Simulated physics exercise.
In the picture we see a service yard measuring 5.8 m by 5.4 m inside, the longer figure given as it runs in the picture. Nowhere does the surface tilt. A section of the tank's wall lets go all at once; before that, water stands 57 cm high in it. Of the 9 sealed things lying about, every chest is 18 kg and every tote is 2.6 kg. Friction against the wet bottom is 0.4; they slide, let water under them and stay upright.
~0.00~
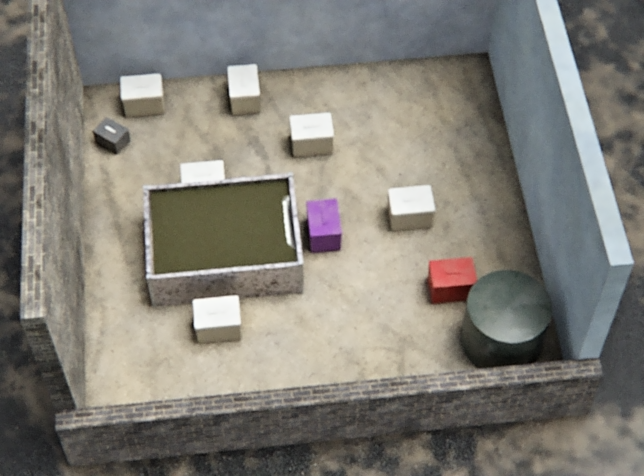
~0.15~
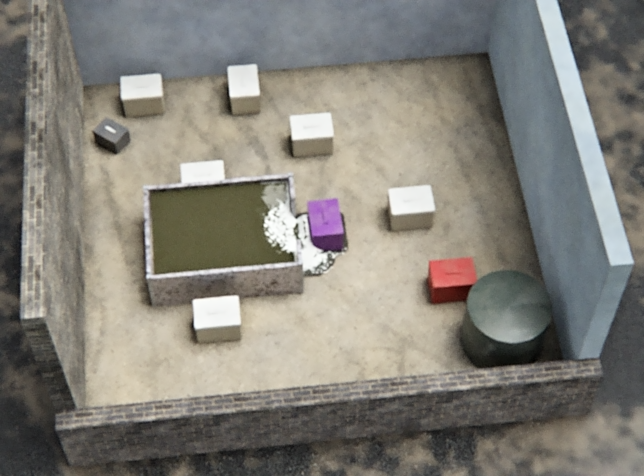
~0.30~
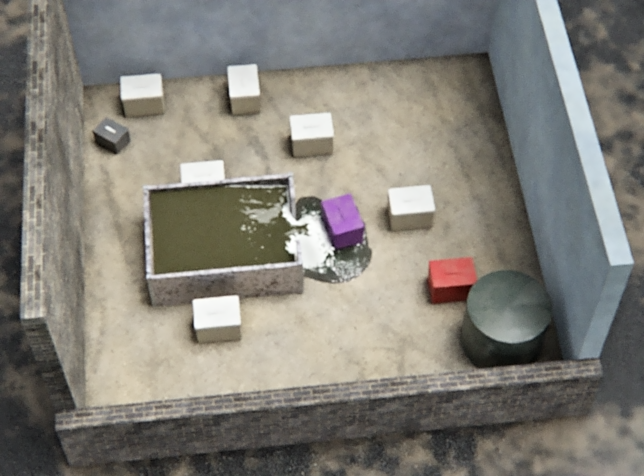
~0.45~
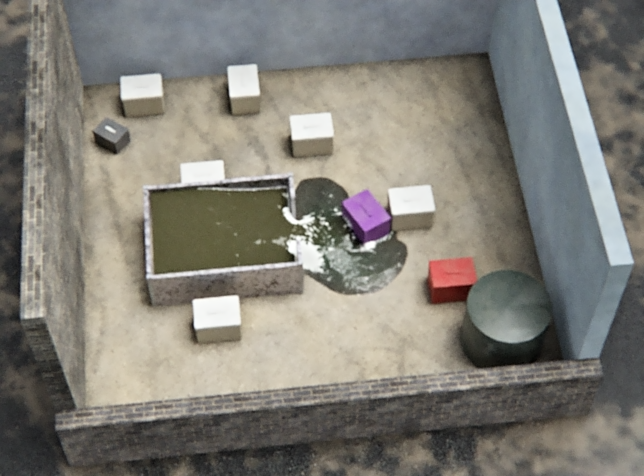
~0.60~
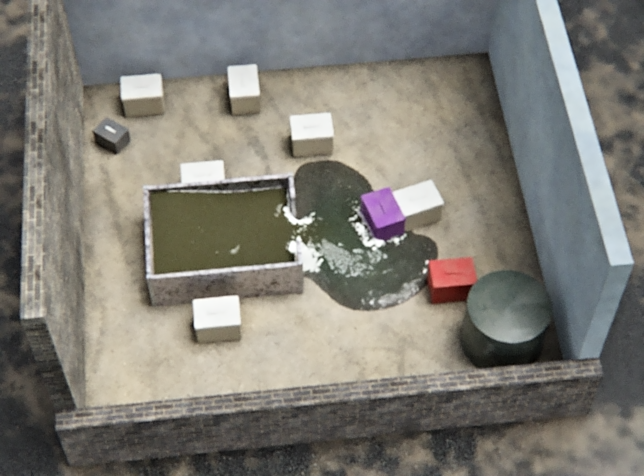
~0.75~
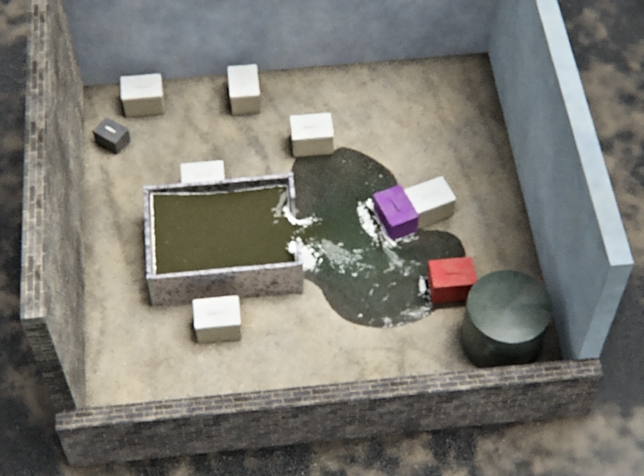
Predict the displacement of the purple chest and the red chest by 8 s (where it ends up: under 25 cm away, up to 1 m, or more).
Once settled, the purple chest lies far from the start and the red chest lies a bit from the start.
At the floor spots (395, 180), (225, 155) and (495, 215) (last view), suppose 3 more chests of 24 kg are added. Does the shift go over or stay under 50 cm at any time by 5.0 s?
Spot by spot, in turn: Exceeds it, falls short, exceeds it.
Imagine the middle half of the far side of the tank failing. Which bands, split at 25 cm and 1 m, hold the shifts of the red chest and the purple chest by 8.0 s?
Outcome - red chest: No real movement, purple chest: No real movement.
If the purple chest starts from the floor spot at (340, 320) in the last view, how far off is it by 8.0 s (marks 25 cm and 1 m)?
Put there, it remains roughly in place.
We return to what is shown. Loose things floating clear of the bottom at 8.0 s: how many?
Count: 1.
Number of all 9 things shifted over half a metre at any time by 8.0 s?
3.
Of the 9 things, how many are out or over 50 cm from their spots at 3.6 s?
At that time I count 3.
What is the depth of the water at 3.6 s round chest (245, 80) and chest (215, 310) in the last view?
First about 0 cm, second about 0 cm.
After 1.6 s the purple chest is near (467, 190), 1.9 m from its start, aground; the red chest is near (482, 277), 0.4 m from its start, aground; 0 afloat.
After 3.6 s the purple chest is near (491, 171), 2.3 m from its start, afloat; the red chest is near (525, 277), 0.9 m from its start, afloat; 3 afloat.
After 5.6 s the purple chest is near (485, 91), 3.0 m from its start, afloat; the red chest is near (513, 274), 0.7 m from its start, afloat; 2 afloat.
After 8.0 s the purple chest is near (439, 58), 3.1 m from its start, afloat; the red chest is near (494, 274), 0.5 m from its start, aground; 1 afloat.
